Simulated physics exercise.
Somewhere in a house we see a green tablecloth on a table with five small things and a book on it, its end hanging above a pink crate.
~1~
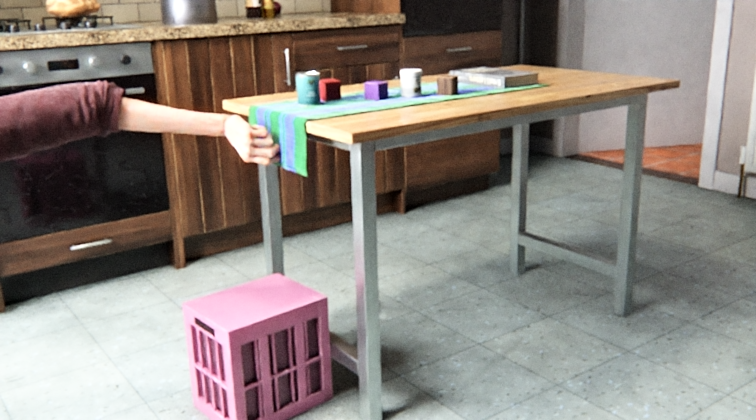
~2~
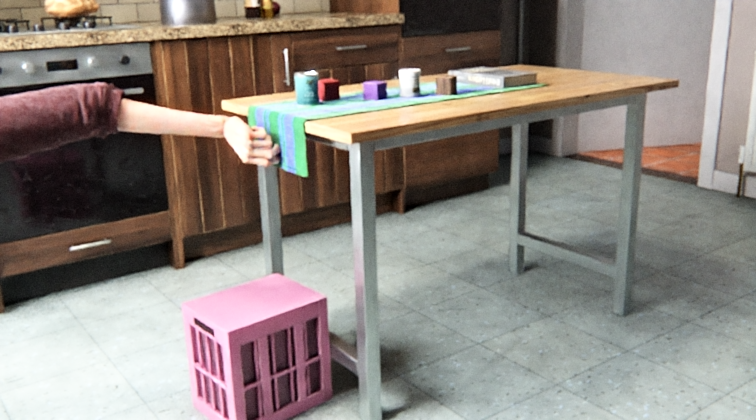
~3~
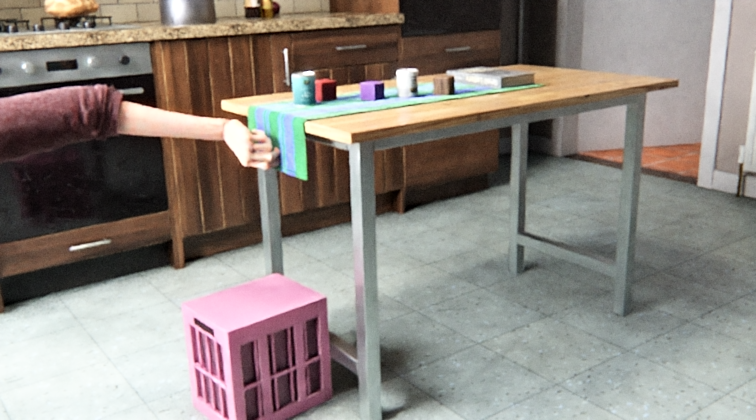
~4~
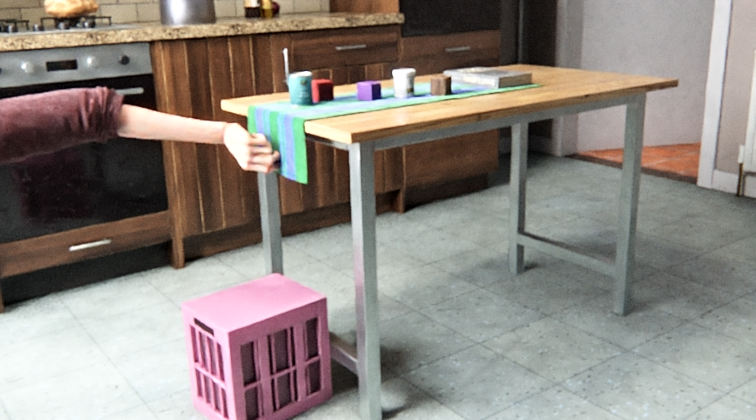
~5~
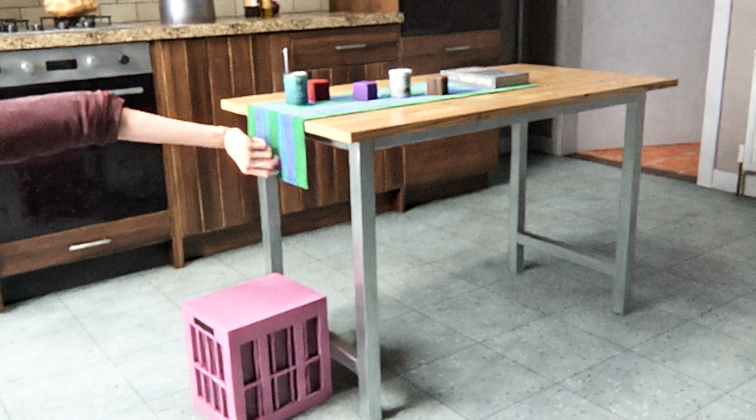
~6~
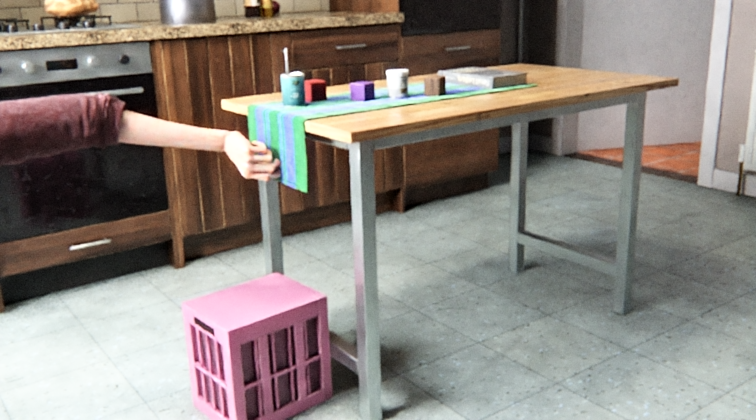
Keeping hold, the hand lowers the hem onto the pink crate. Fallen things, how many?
I expect the number going over to be three.
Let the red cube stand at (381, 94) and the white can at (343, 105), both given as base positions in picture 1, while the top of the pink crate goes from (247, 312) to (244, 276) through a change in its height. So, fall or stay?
Outcome for the red cube: It stays. Outcome for the white can: It is lost.
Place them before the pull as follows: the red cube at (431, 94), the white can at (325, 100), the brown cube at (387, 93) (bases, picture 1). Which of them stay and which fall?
The red cube stays put; the white can ends up off; the brown cube stays put.
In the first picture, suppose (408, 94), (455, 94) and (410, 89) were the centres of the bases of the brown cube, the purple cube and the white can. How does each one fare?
Brown cube: Still up. Purple cube: Still up. White can: Still up.
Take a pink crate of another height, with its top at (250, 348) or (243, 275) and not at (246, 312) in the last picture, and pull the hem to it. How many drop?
For the first height 4, for the second 2.
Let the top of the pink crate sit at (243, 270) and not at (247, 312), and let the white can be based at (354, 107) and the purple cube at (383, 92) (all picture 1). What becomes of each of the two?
Well, the white can is dislodged, and the purple cube is safe.
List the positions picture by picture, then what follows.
Hem (308, 177); turquoise can (308, 73); red cube (328, 80); purple cube (376, 82); white can (411, 70); brown cube (448, 76); top of the crate (247, 312), in the first frame.
Hem (308, 177); turquoise can (306, 74), in the second frame.
Hem (308, 180); red cube (324, 81), in the third frame.
Hem (307, 184); purple cube (369, 83); top of the crate (246, 312), in the fourth frame.
Hem (308, 189); white can (400, 70), in the fifth frame.
Hem (307, 193); turquoise can (292, 74); red cube (313, 81); purple cube (362, 83); white can (398, 71); brown cube (435, 77), in the sixth frame.
Soon after, hem near (279, 212); all still up.
After that, hem near (281, 260); turquoise can and red cube gone.
And then, hem on the crate; turquoise can, red cube and purple cube gone.
In the end, hem on the crate; turquoise can, red cube and purple cube gone. The table loses three.
